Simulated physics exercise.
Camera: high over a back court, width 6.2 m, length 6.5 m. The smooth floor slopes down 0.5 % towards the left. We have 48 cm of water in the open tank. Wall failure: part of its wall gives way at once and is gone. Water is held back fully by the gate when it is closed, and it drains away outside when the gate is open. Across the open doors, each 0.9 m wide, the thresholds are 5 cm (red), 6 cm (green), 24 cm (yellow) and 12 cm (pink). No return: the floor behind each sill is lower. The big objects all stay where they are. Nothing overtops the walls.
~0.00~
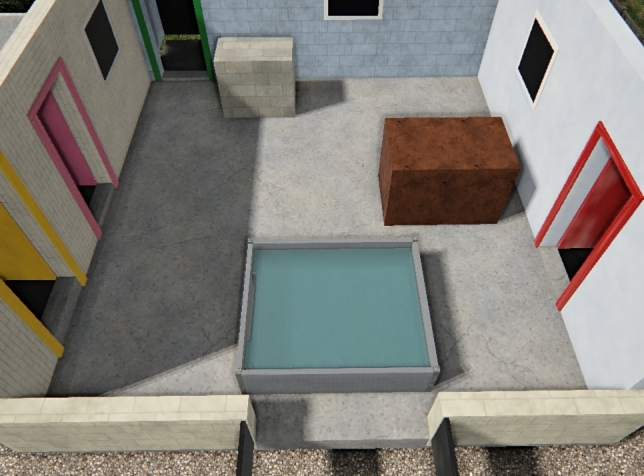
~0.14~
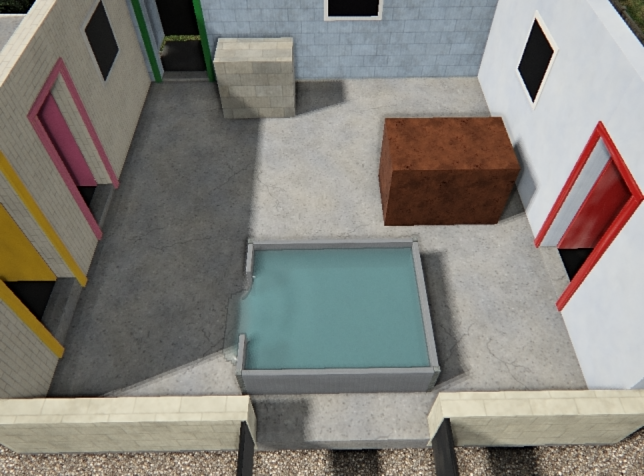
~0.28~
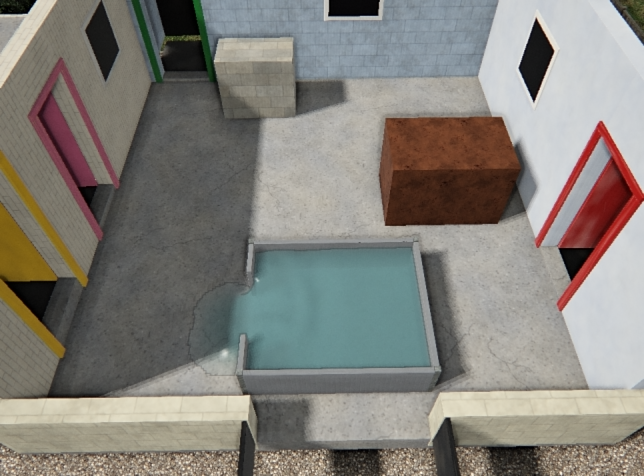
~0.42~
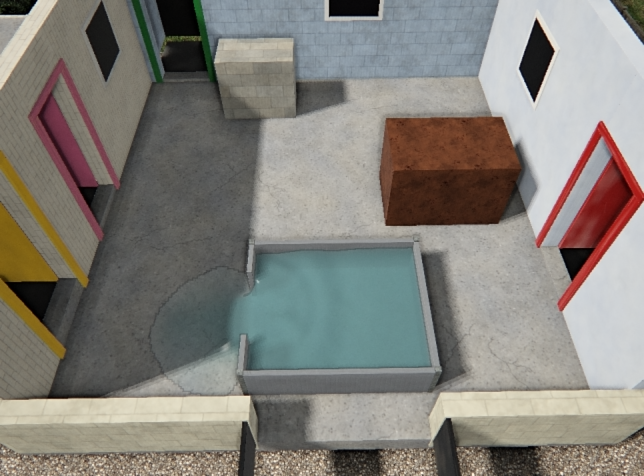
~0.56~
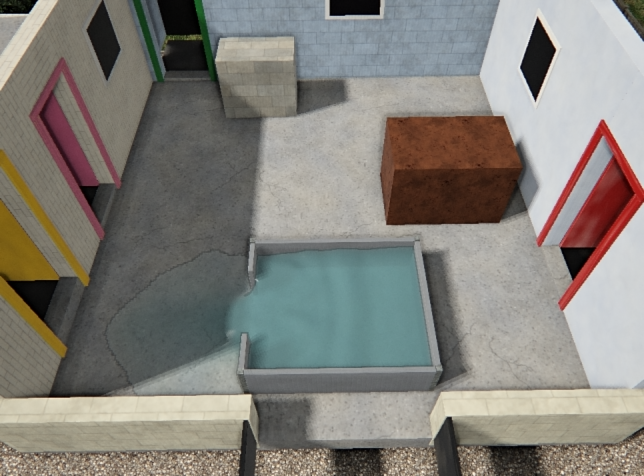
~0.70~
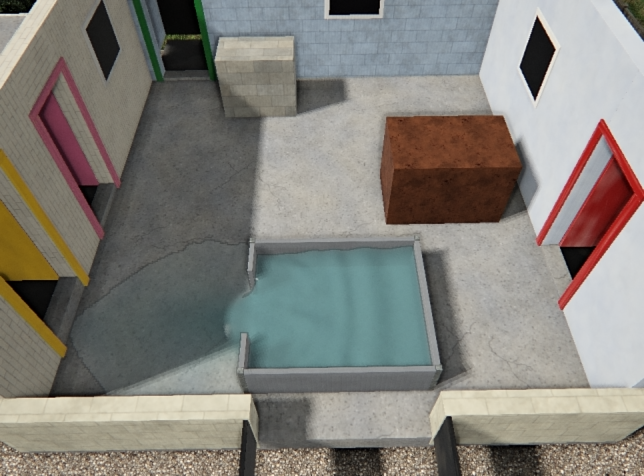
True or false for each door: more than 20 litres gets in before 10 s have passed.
Red door false, green door true, yellow door false, pink door false.
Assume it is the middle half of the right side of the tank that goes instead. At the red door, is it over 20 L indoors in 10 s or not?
Then: Red beyond it.
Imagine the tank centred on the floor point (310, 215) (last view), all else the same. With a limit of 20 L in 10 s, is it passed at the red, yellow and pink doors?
Against that limit: Red under, yellow not over, pink past it.
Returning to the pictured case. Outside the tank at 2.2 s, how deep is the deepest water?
I'd say near 28 centimetres.
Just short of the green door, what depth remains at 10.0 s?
I'd put it near 9.0 cm.
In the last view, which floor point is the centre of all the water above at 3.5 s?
Near (236, 300).
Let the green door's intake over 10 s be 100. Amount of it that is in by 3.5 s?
0 per cent, roughly.
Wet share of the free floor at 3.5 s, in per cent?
30 %.
After 1.4 s water covers 15 % of the floor and is deepest (36 cm) near (42, 422); red door not reached, green door not reached, yellow door 23 cm at the sill, 0 L in, pink door not reached.
After 2.2 s water covers 20 % of the floor and is deepest (28 cm) near (85, 334); red door not reached, green door not reached, yellow door 24 cm at the sill, 0 L in, pink door 11 cm at the sill, 0 L in.
After 3.5 s water covers 30 % of the floor and is deepest (18 cm) near (121, 360); red door not reached, green door 5 cm at the sill, 0 L in, yellow door 18 cm at the sill, 1 L in, pink door 10 cm at the sill, 0 L in.
After 6.0 s water covers 50 % of the floor and is deepest (15 cm) near (42, 422); red door not reached, green door 12 cm at the sill, 37 L in, yellow door 14 cm at the sill, 1 L in, pink door 9 cm at the sill, 0 L in.
After 10.0 s water covers 75 % of the floor and is deepest (10 cm) near (74, 322); red door not reached, green door 9 cm at the sill, 99 L in, yellow door 10 cm at the sill, 1 L in, pink door 6 cm at the sill, 0 L in.
